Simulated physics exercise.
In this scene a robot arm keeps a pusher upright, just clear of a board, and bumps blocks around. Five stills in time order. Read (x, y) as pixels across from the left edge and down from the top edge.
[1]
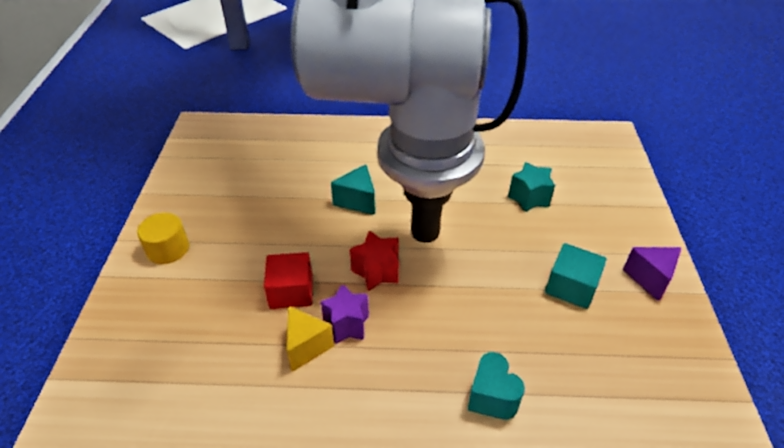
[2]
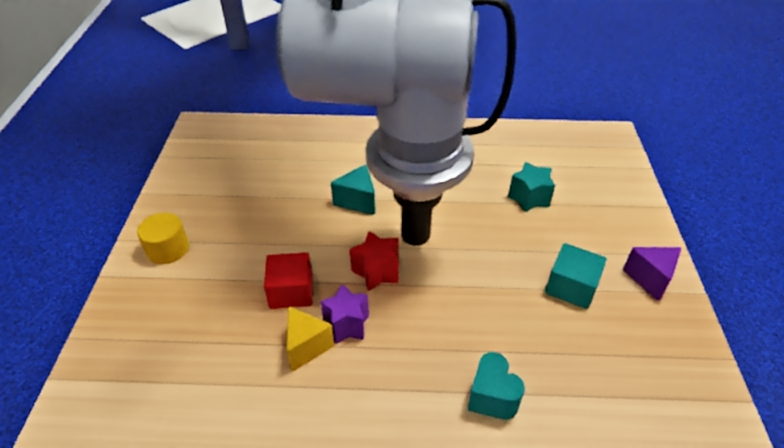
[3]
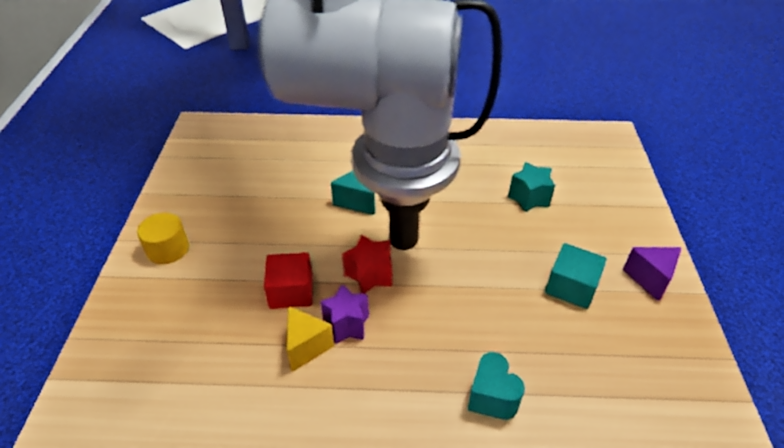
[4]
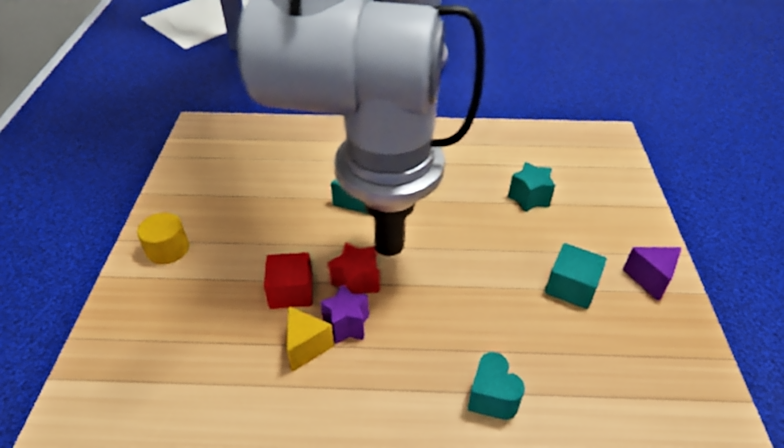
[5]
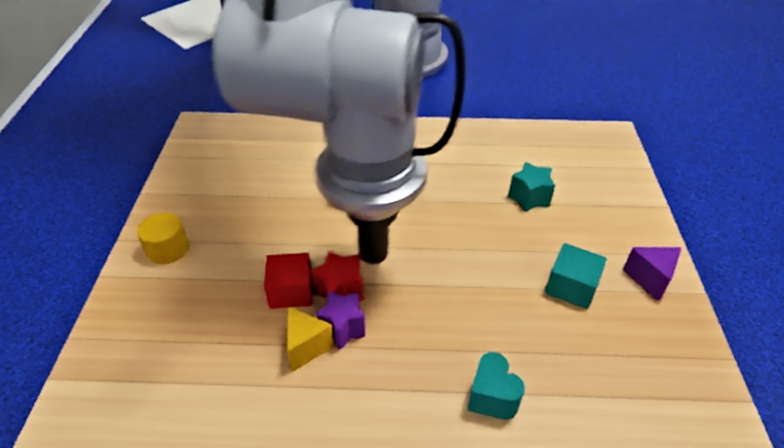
To begin with, a grey robot arm holds its dark tip just right of a red star among colourful blocks on a wooden board. The arm moves left and slightly nearer, pushing the star until it sits against the red cube, while the purple star below shifts very slightly.
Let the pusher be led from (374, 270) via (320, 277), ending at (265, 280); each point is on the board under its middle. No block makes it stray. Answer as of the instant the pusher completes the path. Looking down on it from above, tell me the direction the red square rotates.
Seen from above, clockwise.
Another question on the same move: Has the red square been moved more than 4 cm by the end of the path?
I'd say yes.
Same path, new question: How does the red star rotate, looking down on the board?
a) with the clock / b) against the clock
Letter b.
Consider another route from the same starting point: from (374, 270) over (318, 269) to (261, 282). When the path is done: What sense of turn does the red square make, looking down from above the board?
Prediction: Clockwise.
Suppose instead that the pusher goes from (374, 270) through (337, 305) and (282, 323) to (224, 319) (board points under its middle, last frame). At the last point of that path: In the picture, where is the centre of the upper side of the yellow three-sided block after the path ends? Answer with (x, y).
Its top face will be centred at roughly (291, 348).
What follows on the original path. One third of the way, pusher at (335, 260); red square at (259, 279), turned 20° clockwise; yellow three-sided block at (301, 331), turned 15° clockwise; red star at (307, 279), turned 25° anticlockwise; purple star at (339, 312), turned 20° anticlockwise.
Two thirds of the way, pusher at (298, 262); red square at (229, 294), turned 35° clockwise; yellow three-sided block at (301, 331), turned 15° clockwise; red star at (288, 284), turned 70° anticlockwise; purple star at (339, 312), turned 20° anticlockwise.
At the end, pusher at (261, 265); red square at (225, 298), turned 50° clockwise; yellow three-sided block at (301, 331), turned 15° clockwise; red star at (282, 283), turned 105° anticlockwise; purple star at (339, 312), turned 20° anticlockwise.
